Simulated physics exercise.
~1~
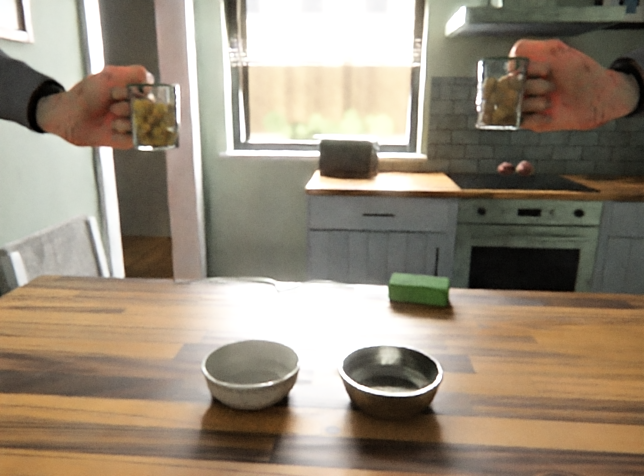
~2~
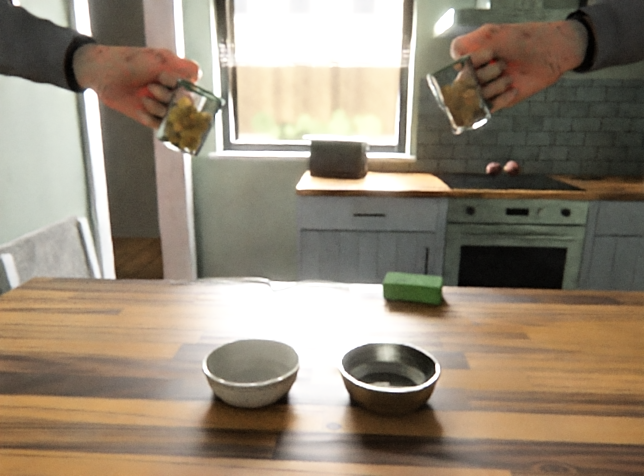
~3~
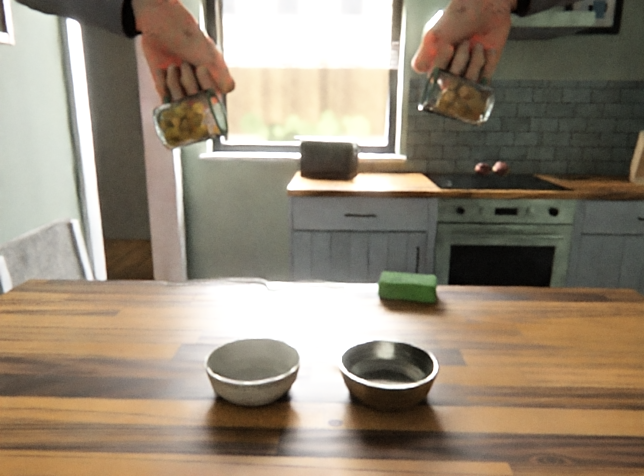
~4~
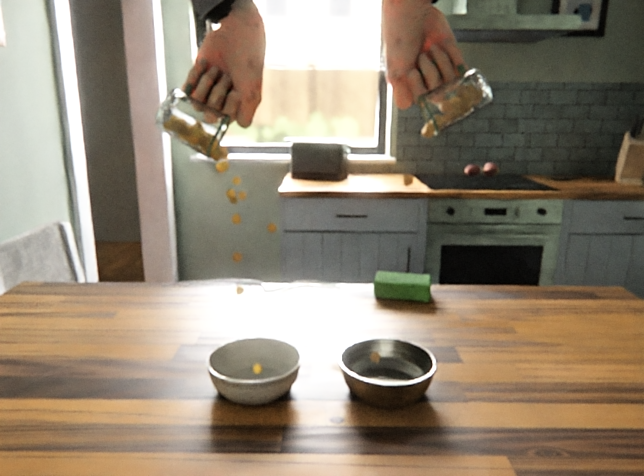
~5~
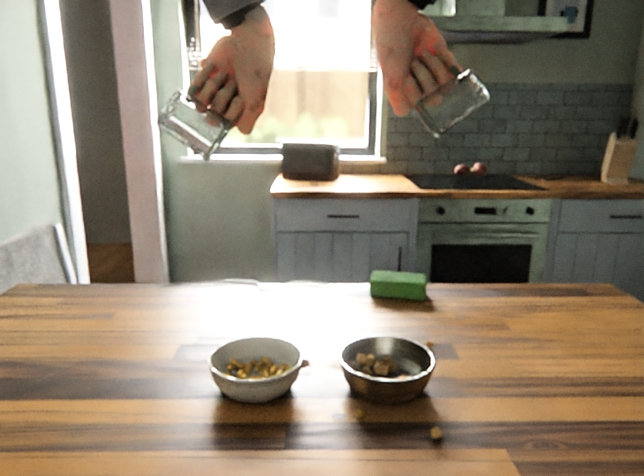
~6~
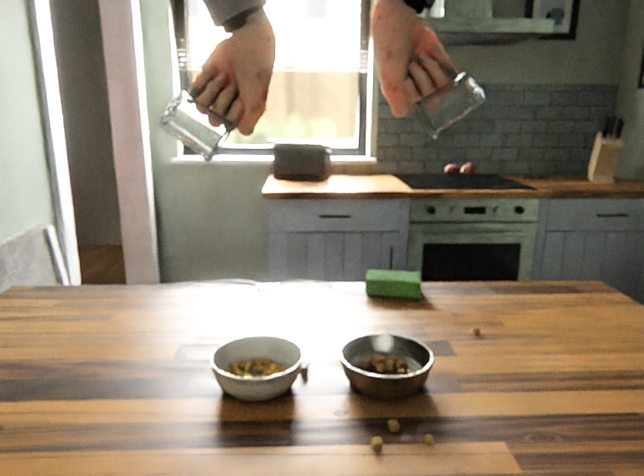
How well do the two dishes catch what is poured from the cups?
Neither dish keeps everything in. The left one catches nearly all of its pieces but a little ends up outside, and the right one holds most of its share while more of it scatters onto the counter.
